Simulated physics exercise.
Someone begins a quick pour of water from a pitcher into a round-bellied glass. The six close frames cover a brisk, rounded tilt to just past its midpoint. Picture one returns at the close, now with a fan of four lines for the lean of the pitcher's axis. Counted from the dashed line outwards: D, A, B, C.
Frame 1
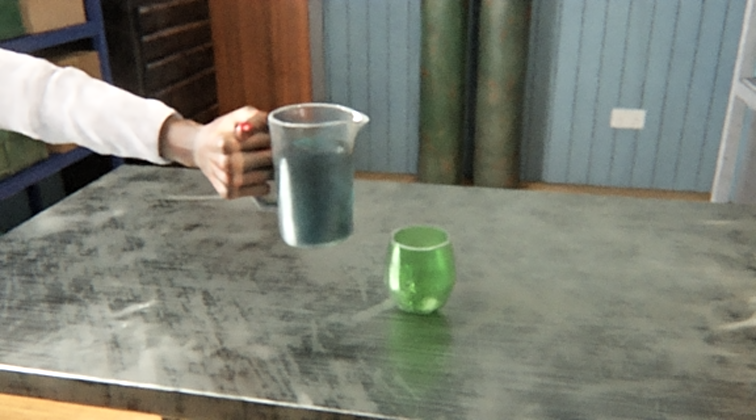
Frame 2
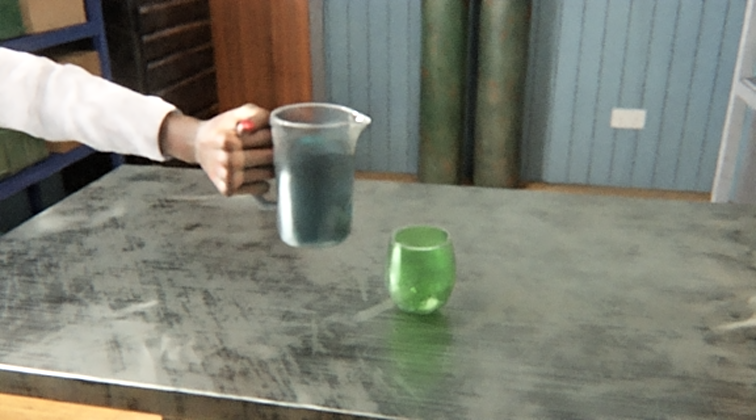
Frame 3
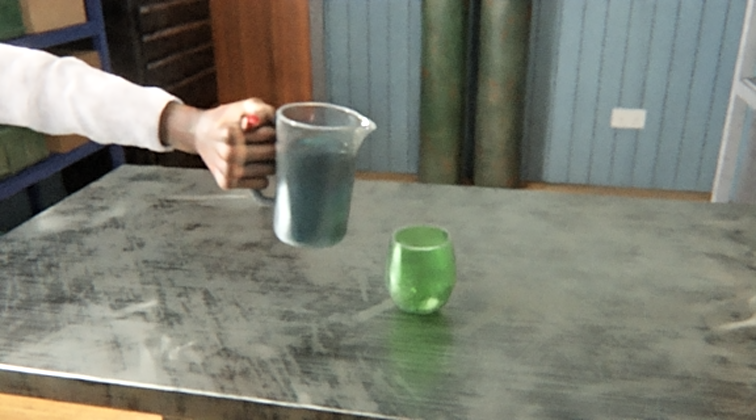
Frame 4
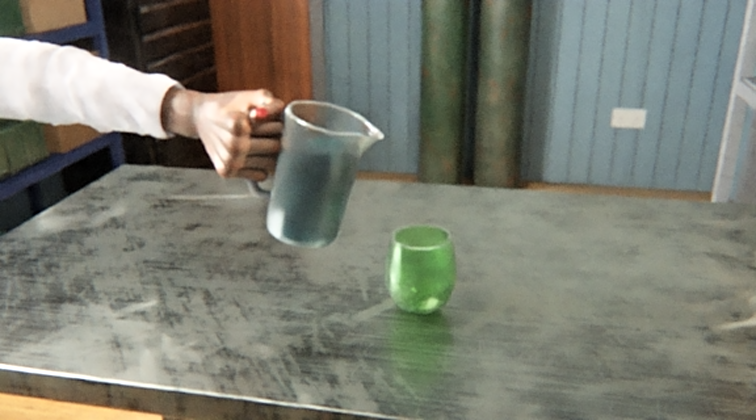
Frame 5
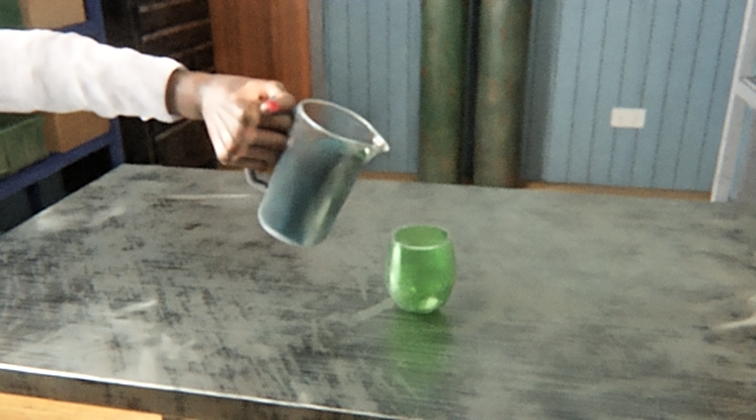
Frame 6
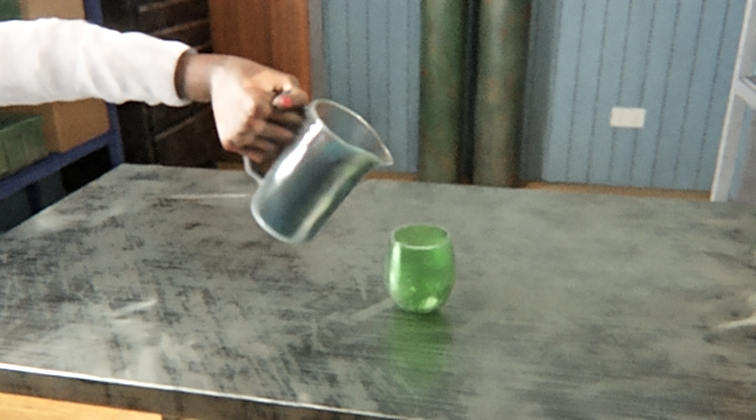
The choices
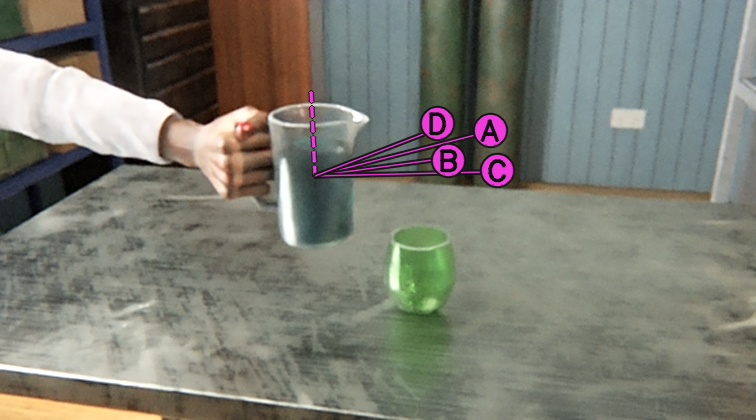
On a dark scuffed table, a hand tilts a pitcher rightward near a green glass.
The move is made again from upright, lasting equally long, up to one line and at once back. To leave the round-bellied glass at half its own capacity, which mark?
I would pick tilt D.
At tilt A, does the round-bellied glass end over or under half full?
Over.
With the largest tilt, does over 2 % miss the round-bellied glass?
Yes, it does.
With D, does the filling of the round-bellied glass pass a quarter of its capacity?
Yes, it does.
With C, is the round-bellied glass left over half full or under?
Over half.
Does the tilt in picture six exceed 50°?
No.
In magenta, A at (474, 135); B at (431, 160); C at (480, 172); D at (423, 134).
For tilt A, the round-bellied glass ends with about 68 % of what it can hold.
For tilt B, the round-bellied glass ends with about 81 % of what it can hold; 7 % of the water is spilt.
For tilt C, the round-bellied glass ends with about 92 % of what it can hold; 13 % of the water is spilt.
For tilt D, the round-bellied glass ends with about 50 % of what it can hold.
